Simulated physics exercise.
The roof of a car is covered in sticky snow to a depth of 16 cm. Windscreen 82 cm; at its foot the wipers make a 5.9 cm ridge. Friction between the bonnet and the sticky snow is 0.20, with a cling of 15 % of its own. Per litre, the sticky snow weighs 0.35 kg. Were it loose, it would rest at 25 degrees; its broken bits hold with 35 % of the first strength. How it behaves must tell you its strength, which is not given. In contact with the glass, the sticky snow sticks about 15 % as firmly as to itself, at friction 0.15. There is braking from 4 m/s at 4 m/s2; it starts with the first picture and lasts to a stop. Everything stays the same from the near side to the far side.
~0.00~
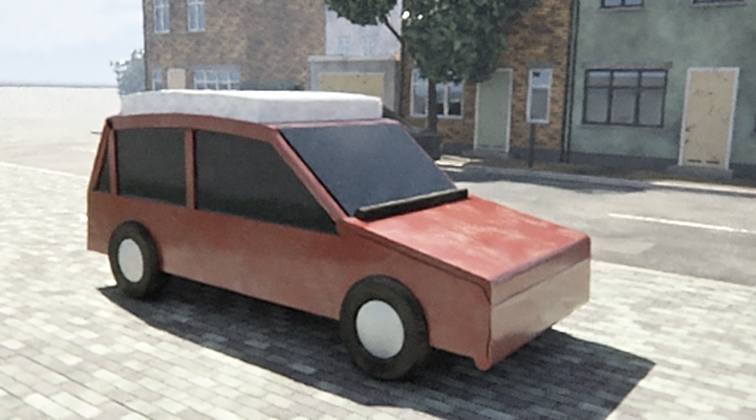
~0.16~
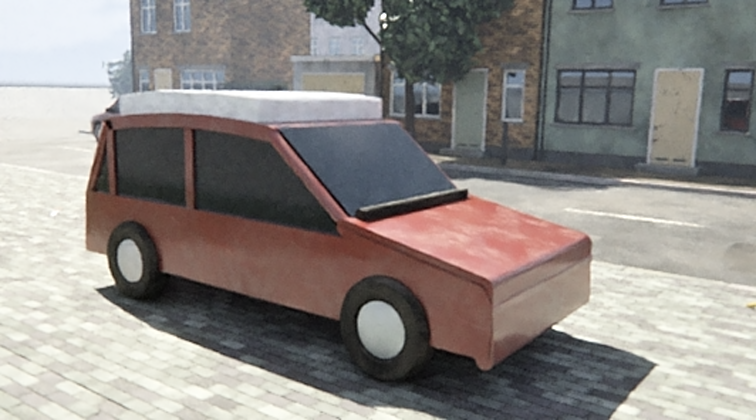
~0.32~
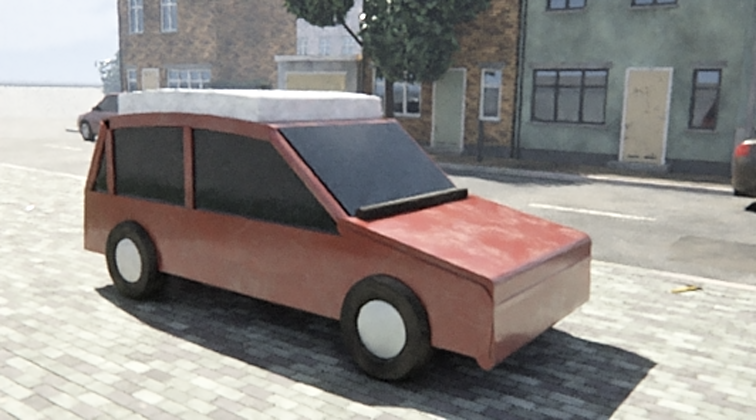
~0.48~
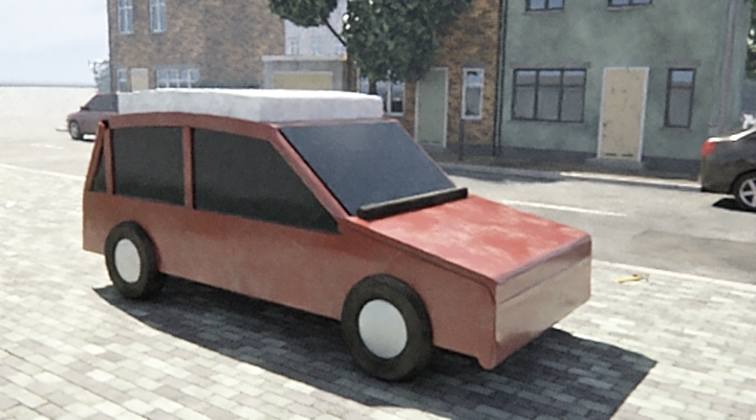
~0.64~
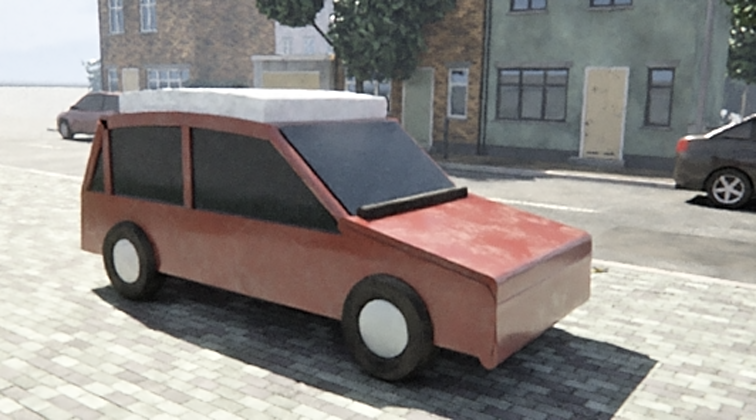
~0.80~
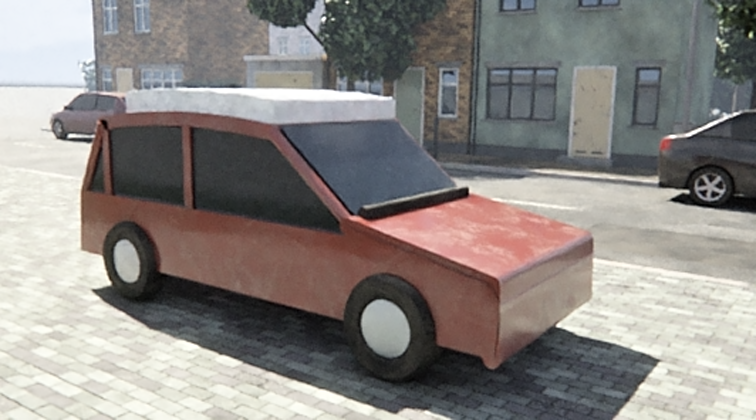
A boxy red car with a thick white layer on its roof braked on a paved street past brick and green houses, and the white layer slid slightly forward toward the windshield.
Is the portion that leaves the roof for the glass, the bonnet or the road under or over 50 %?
Note: Value not reaching 50 %.
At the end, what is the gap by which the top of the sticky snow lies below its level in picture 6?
0 cm.
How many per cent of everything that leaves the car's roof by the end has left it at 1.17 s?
Around 50 out of 100.
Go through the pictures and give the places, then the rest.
In the first frame, foremost bit of the sticky snow at (257, 115).
In the second frame, foremost bit of the sticky snow at (257, 101).
In the third frame, foremost bit of the sticky snow at (257, 109), its middle shifted 5 mm.
In the fourth frame, foremost bit of the sticky snow at (259, 121), its middle shifted 2.4 cm.
In the fifth frame, foremost bit of the sticky snow at (264, 99), its middle shifted 6.8 cm.
In the sixth frame, foremost bit of the sticky snow at (274, 115), its middle shifted 15 cm.
After 1.17 s, 78 % of the snow is on the roof, 22 % on the glass, none on the bonnet and none has gone off the nose.
After 1.62 s, 60 % of the snow is on the roof, 26 % on the glass, 15 % on the bonnet and none has gone off the nose.
After 2.06 s, 59 % of the snow is on the roof, 14 % on the glass, 24 % on the bonnet and 3 % has gone off the nose.
After 2.50 s, 59 % of the snow is on the roof, 15 % on the glass, 19 % on the bonnet and 8 % has gone off the nose.
After 4.00 s, 59 % of the snow is on the roof, 15 % on the glass, 16 % on the bonnet and 11 % has gone off the nose.
